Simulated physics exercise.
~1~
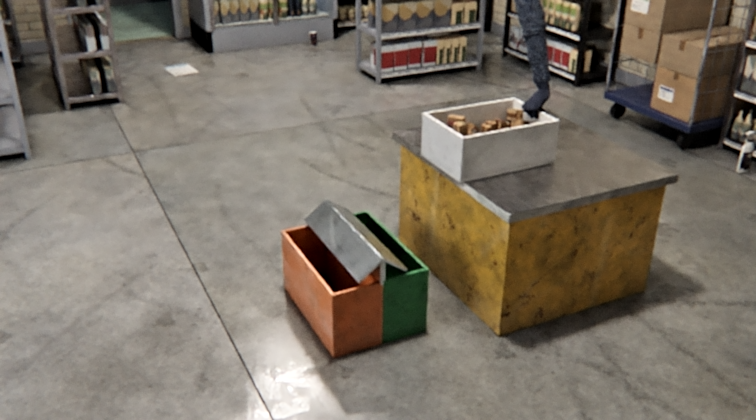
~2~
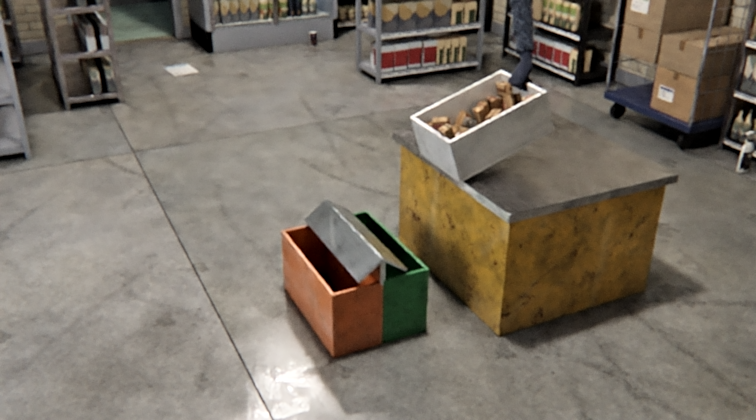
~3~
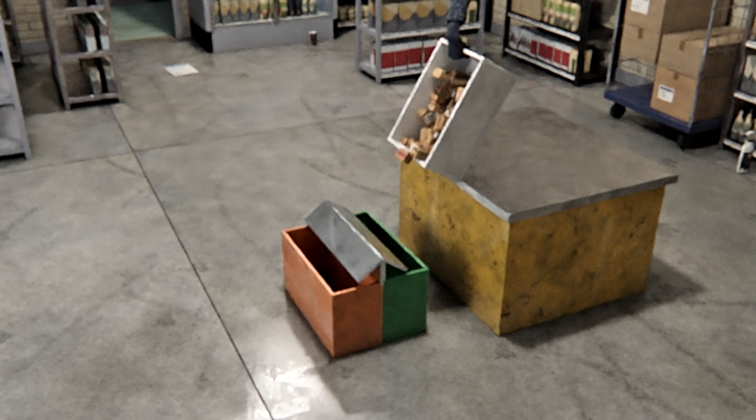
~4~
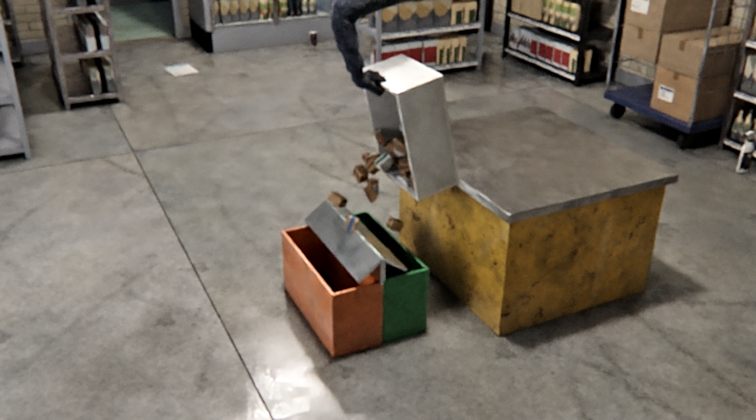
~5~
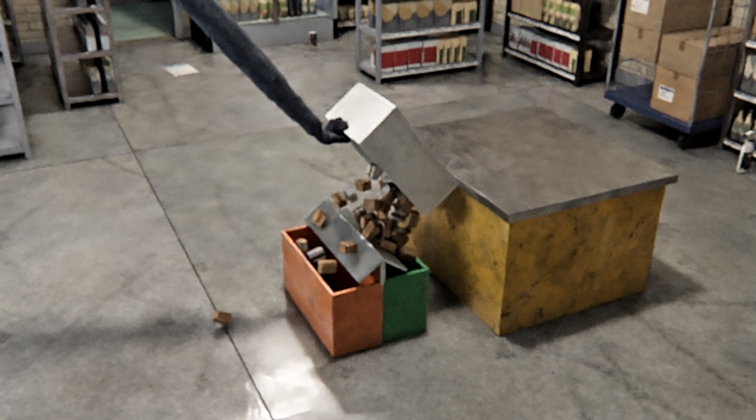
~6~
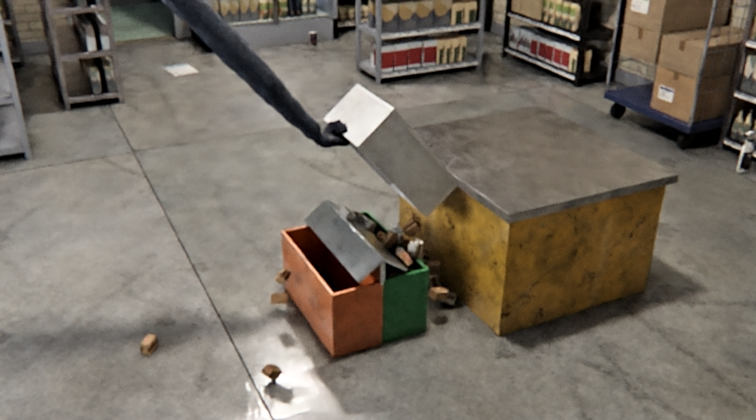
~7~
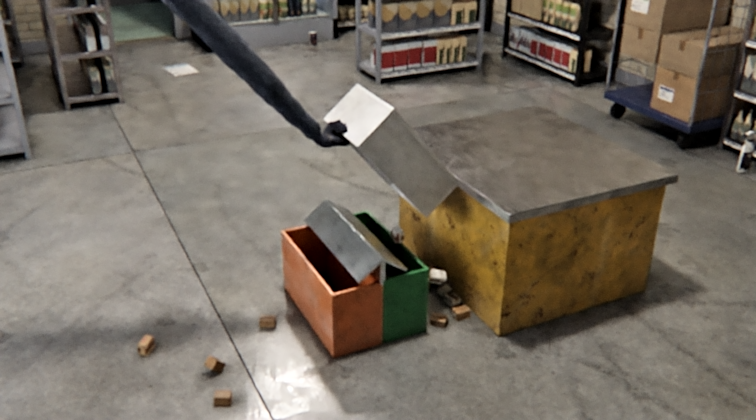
A white box full of small brown parcels, gripped by a dark arm, tilts up at the end of a yellow bench with a grey top. It swings left over the bench's edge, tipping further as the parcels slide toward its low end. Then it turns mouth down, and they tumble onto the grey ridge between a green trough and an orange tub. Most drop into the green trough, a few enter the orange tub, and others bounce to the floor. At the end the box hangs still, with parcels scattered on the concrete at both sides.
